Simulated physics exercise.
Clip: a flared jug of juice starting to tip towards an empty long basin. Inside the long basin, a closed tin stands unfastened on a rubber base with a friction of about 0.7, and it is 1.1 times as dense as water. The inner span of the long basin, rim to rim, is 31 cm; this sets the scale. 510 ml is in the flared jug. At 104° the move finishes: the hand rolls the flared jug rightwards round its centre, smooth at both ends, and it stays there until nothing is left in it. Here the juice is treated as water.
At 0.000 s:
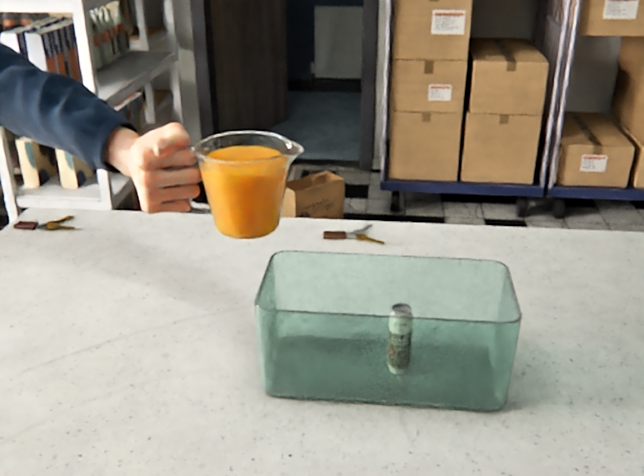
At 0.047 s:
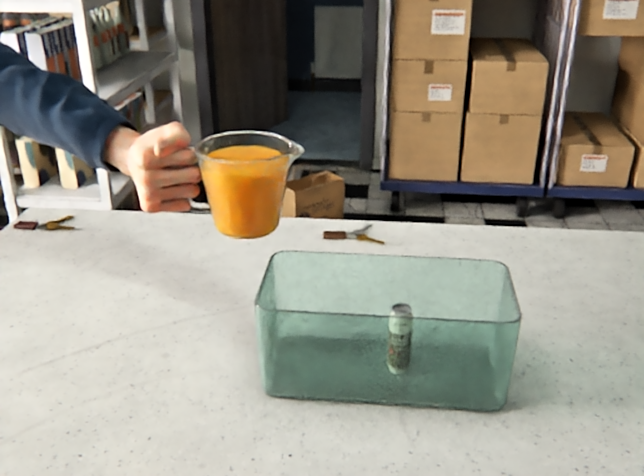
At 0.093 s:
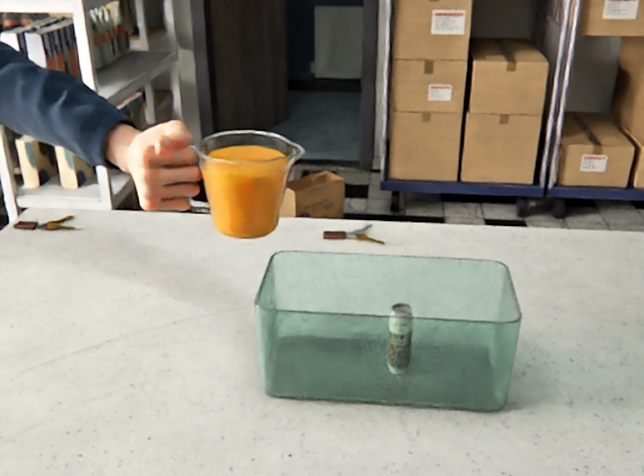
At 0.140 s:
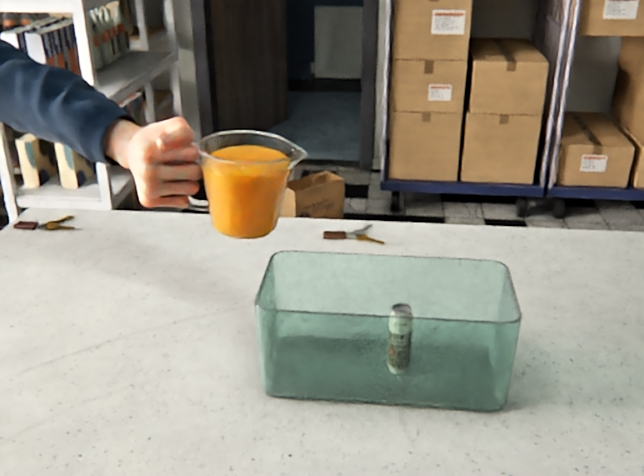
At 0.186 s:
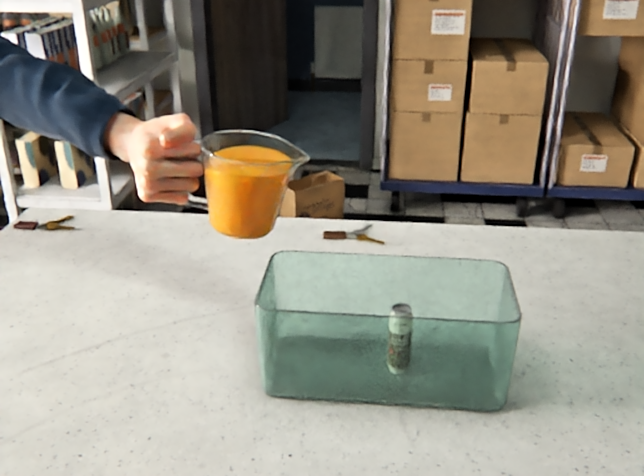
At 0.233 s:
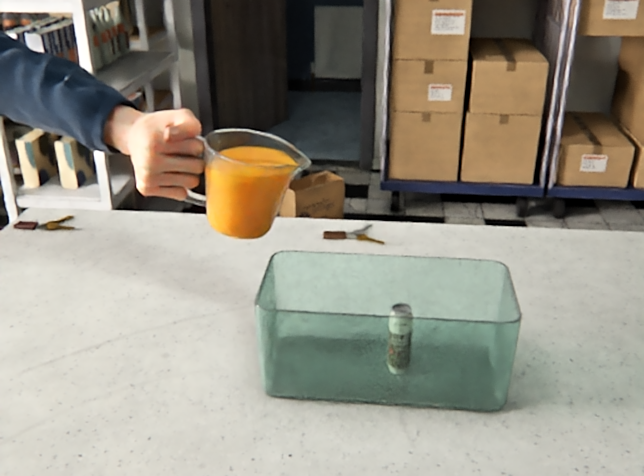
A hand slowly tilting a clear jug of orange juice slightly rightwards above a pale table holding a green see-through basin with a tin inside.
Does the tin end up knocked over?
No.
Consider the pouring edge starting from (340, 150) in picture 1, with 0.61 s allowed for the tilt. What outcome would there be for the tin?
Then it goes over.
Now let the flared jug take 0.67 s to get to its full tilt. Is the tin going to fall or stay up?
After the tilt, the tin is still standing.
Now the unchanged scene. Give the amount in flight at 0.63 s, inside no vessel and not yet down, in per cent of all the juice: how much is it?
I'd say close to 22 per cent.
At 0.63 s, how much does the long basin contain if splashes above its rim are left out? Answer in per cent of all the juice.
Near 12 in a hundred.
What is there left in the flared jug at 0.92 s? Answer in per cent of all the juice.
14 %.
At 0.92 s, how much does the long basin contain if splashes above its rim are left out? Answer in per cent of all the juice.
Near 74 per cent of the total.
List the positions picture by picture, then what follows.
Tilt 0°; pouring edge (304, 150); surface from (204, 156) to (290, 159); the long basin's rim runs from (264, 279) to (514, 291); the tin's top is at (401, 311), in the first frame.
Tilt 1°; pouring edge (304, 150); surface from (204, 156) to (290, 159), in the second frame.
Tilt 2°; pouring edge (305, 152); surface from (205, 156) to (290, 160), in the third frame.
Tilt 4°; pouring edge (307, 155); surface from (206, 155) to (291, 160), in the fourth frame.
Tilt 8°; pouring edge (309, 158); surface from (208, 156) to (294, 161), in the fifth frame.
Tilt 12°; pouring edge (311, 163); surface from (211, 158) to (299, 162), in the sixth frame.
By 0.63 s the tilt is 68° and 68 per cent is still to pour; the tin stands where it began.
By 0.92 s the tilt is 100° and 13 per cent is still to pour; the tin stands where it began.
By 1.22 s the tilt is 104° and 0 per cent is still to pour; the tin stands where it began.
By 1.55 s the tilt is 104° and 0 per cent is still to pour; the tin stands where it began.
At rest the tin stands where it began.
